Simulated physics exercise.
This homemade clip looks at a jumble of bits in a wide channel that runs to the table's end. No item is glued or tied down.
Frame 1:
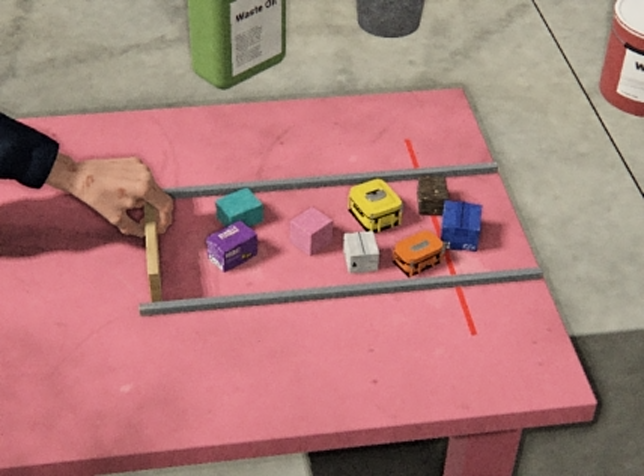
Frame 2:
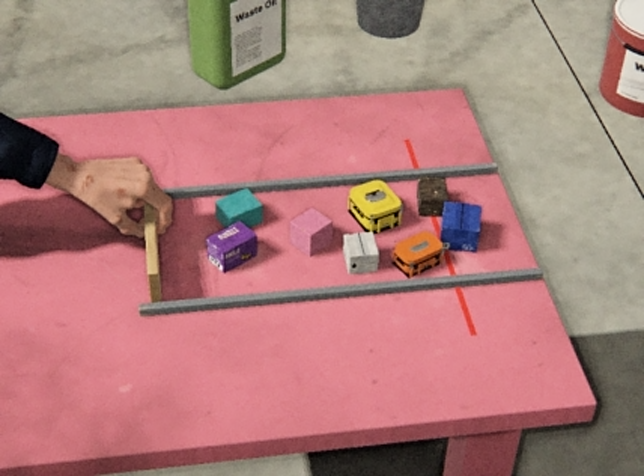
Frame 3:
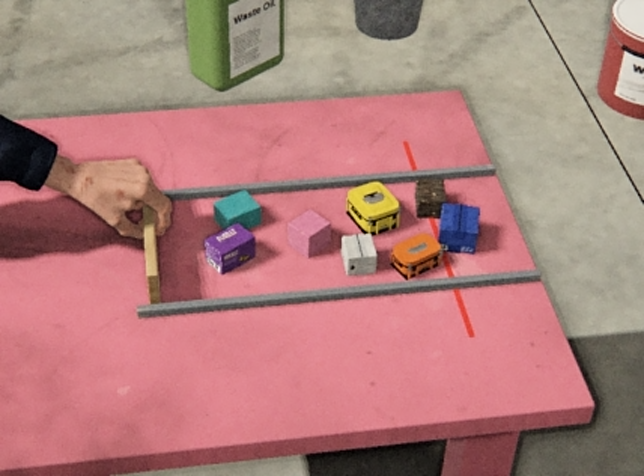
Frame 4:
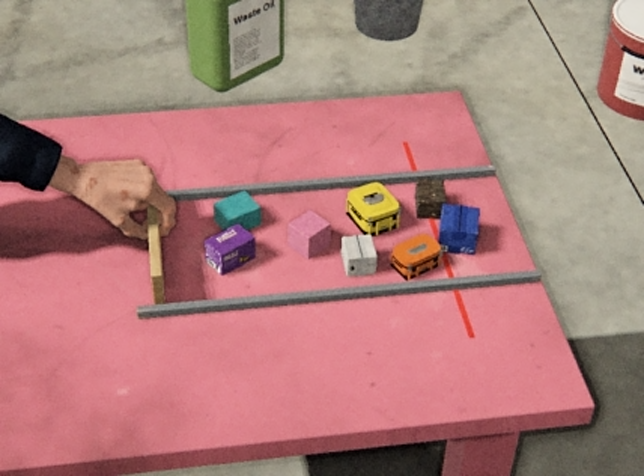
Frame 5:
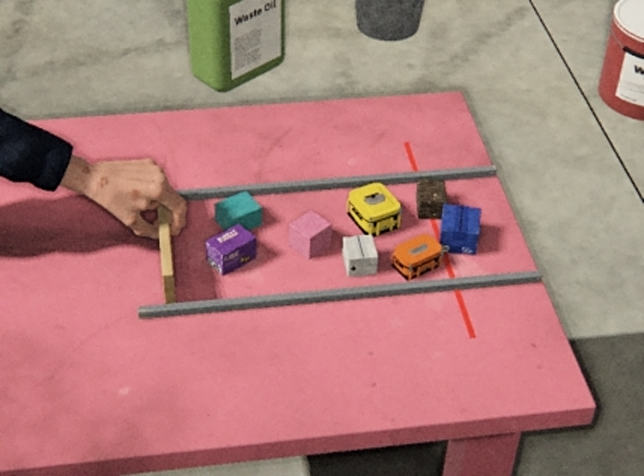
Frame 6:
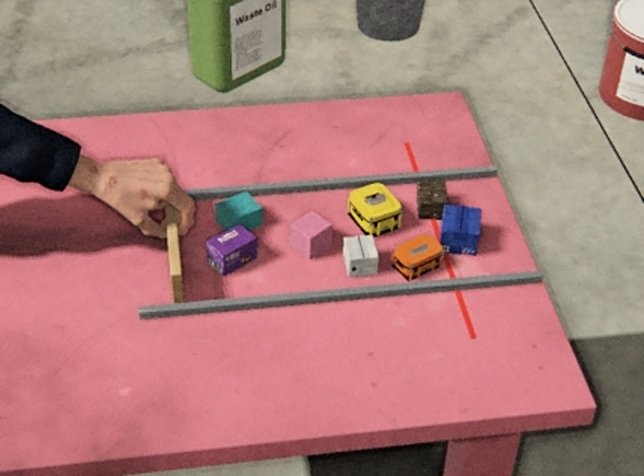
A hand holding a wooden board still, then sliding it slightly right toward unmoving coloured boxes between grey rails on a pink table.
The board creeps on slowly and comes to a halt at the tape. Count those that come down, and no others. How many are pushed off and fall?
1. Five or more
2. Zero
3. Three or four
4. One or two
The answer is 4.
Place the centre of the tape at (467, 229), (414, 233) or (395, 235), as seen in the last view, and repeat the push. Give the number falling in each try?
Try 1: 4; try 2: 0; try 3: 0.
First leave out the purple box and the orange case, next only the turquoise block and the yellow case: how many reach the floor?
The counts would be 1 and 0.
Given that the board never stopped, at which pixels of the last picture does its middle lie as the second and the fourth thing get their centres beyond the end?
At (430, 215) for the second, at (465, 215) for the fourth.
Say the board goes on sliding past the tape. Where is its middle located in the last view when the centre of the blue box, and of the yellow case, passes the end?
Around (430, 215), then around (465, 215).
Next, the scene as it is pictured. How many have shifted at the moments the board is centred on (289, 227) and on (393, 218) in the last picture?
So 3, and at the other place 8.
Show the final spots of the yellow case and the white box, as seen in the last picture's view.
You'll find the first one at (487, 203) and the second at (490, 249).
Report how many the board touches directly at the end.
In total, 3.
Early on, none off yet; blue box at rest near (460, 230); black block at rest near (432, 200); orange case at rest near (418, 258).
A while later, none off yet; blue box at rest near (460, 230); black block at rest near (432, 200); orange case moving near (422, 258).
Further along, none off yet; blue box travelled about its own width near (501, 223); black block travelled about its own width near (480, 195); orange case travelled well along near (490, 257).
Finally, the number that fall off is one or two; lost, black block and blue box.
